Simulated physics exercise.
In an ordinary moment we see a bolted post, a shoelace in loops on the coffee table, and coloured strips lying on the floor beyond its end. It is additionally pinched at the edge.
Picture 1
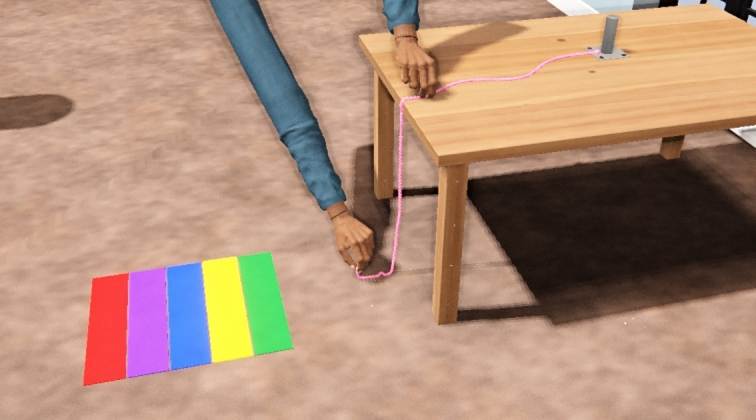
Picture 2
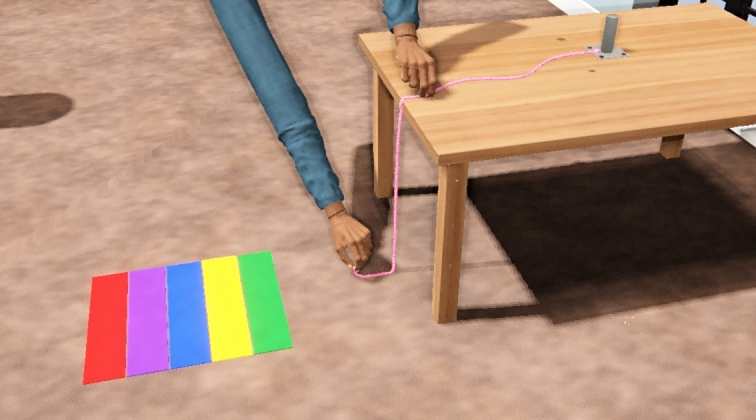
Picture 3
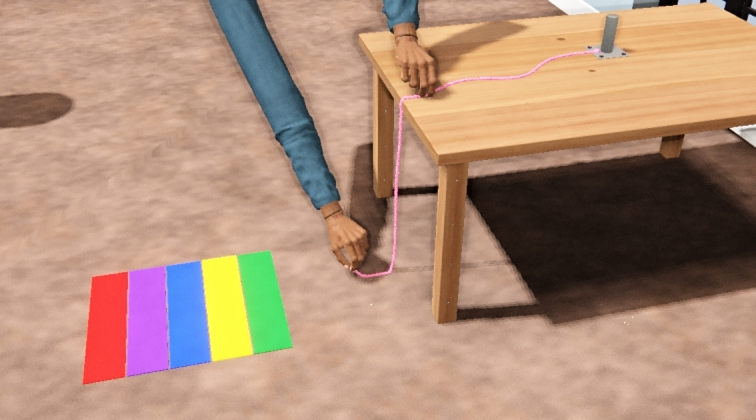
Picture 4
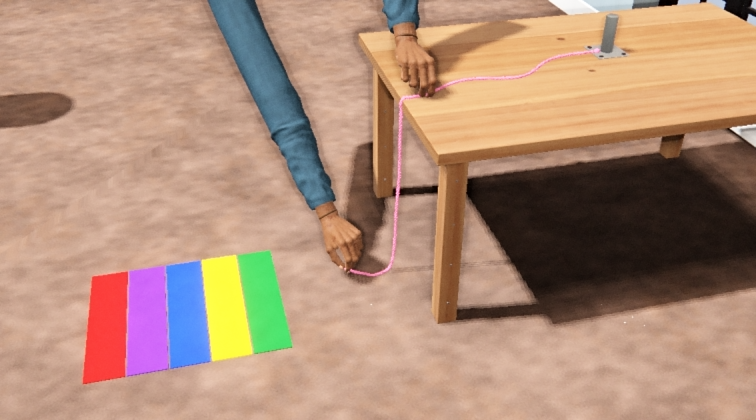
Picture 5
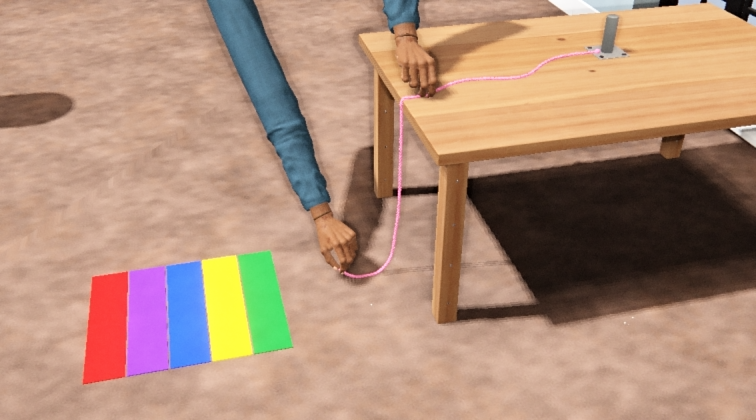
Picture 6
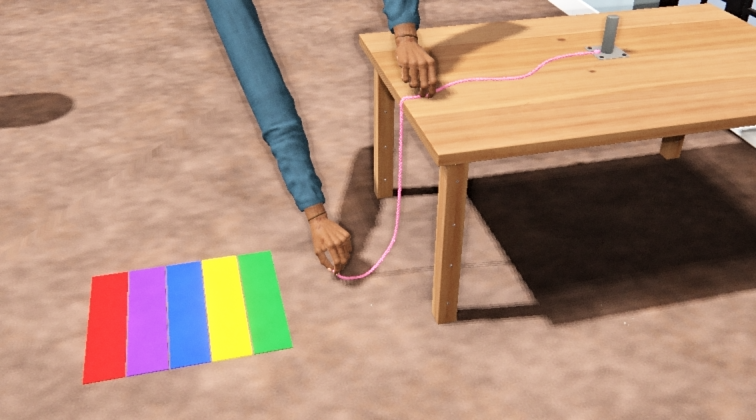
A hand slowly draws the pink cord's low end left toward the coloured strips.
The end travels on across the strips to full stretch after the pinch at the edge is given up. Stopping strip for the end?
Yellow.
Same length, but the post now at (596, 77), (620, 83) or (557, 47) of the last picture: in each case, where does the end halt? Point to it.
The places are (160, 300), (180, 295) and (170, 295).
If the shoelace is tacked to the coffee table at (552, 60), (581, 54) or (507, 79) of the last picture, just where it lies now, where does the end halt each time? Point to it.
Taking them in turn, I'd expect around (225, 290), (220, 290) and finally (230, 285).
Soon after, end near (280, 279); over green.
Then, end near (243, 285); over green.
At full stretch, end near (221, 288); over yellow. Over yellow.
